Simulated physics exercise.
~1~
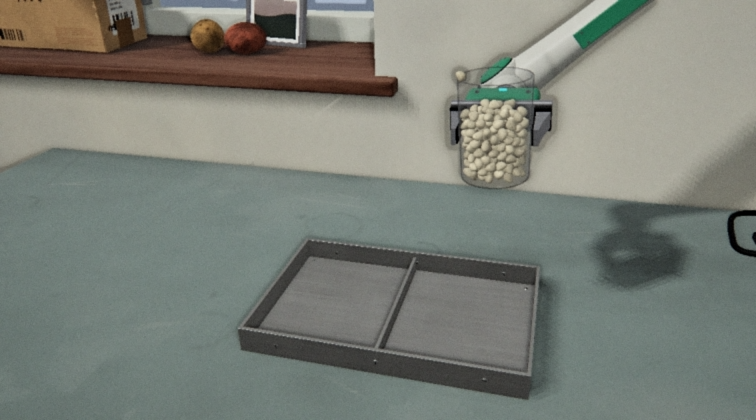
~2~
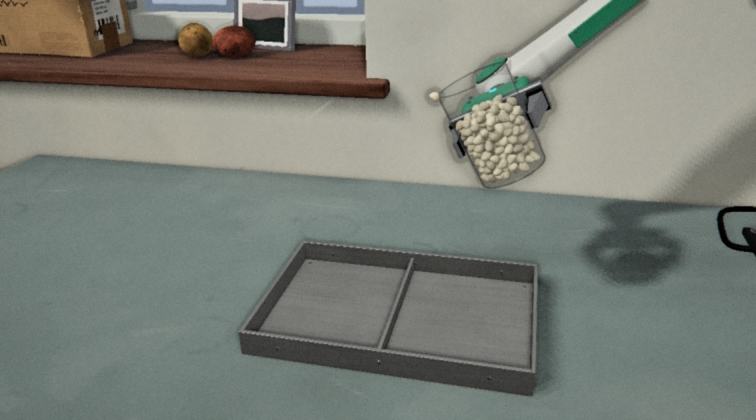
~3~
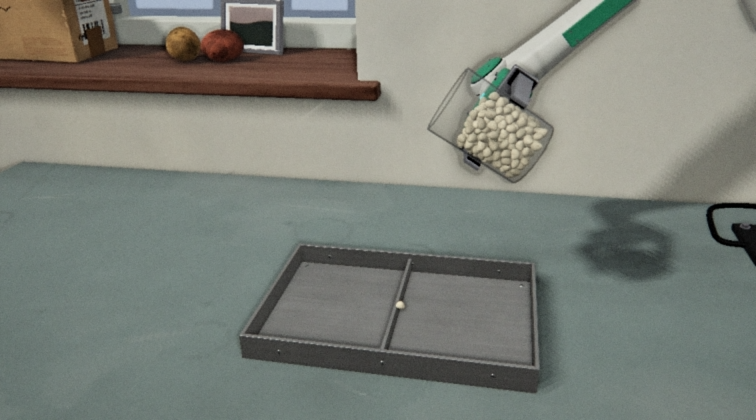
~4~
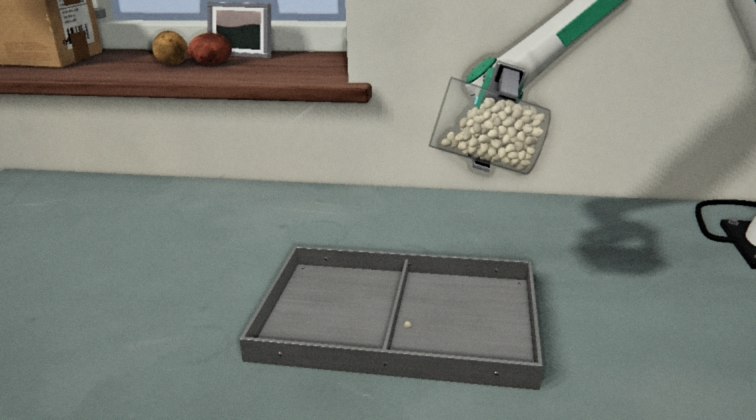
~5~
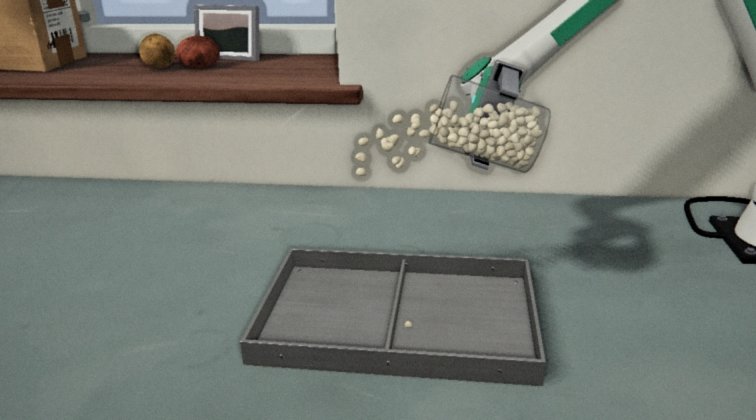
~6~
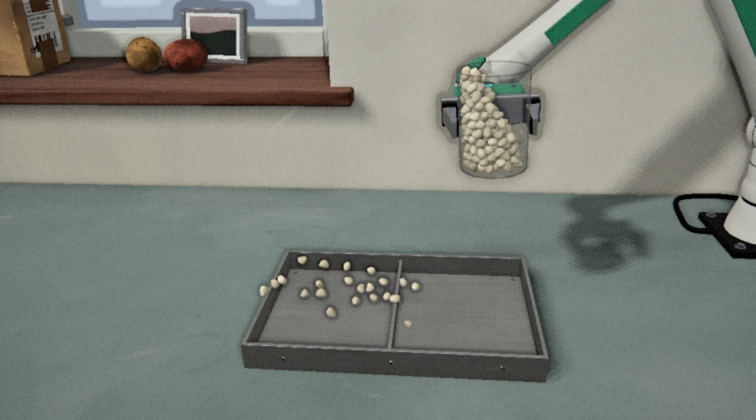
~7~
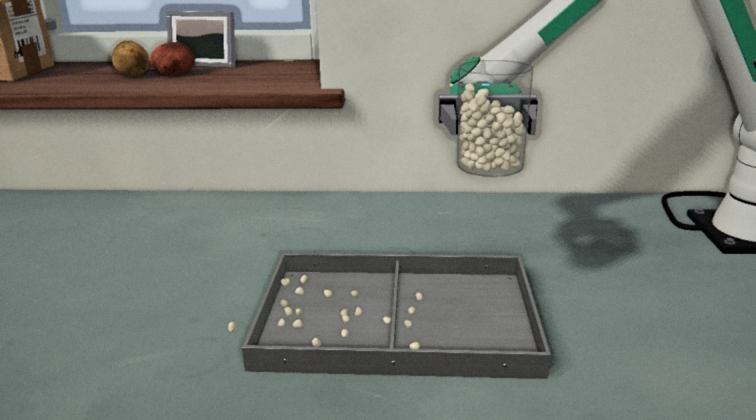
On a teal table top, a robot arm tips a clear cup, spilling some pale beans mostly into a tray's left section, then rights it.
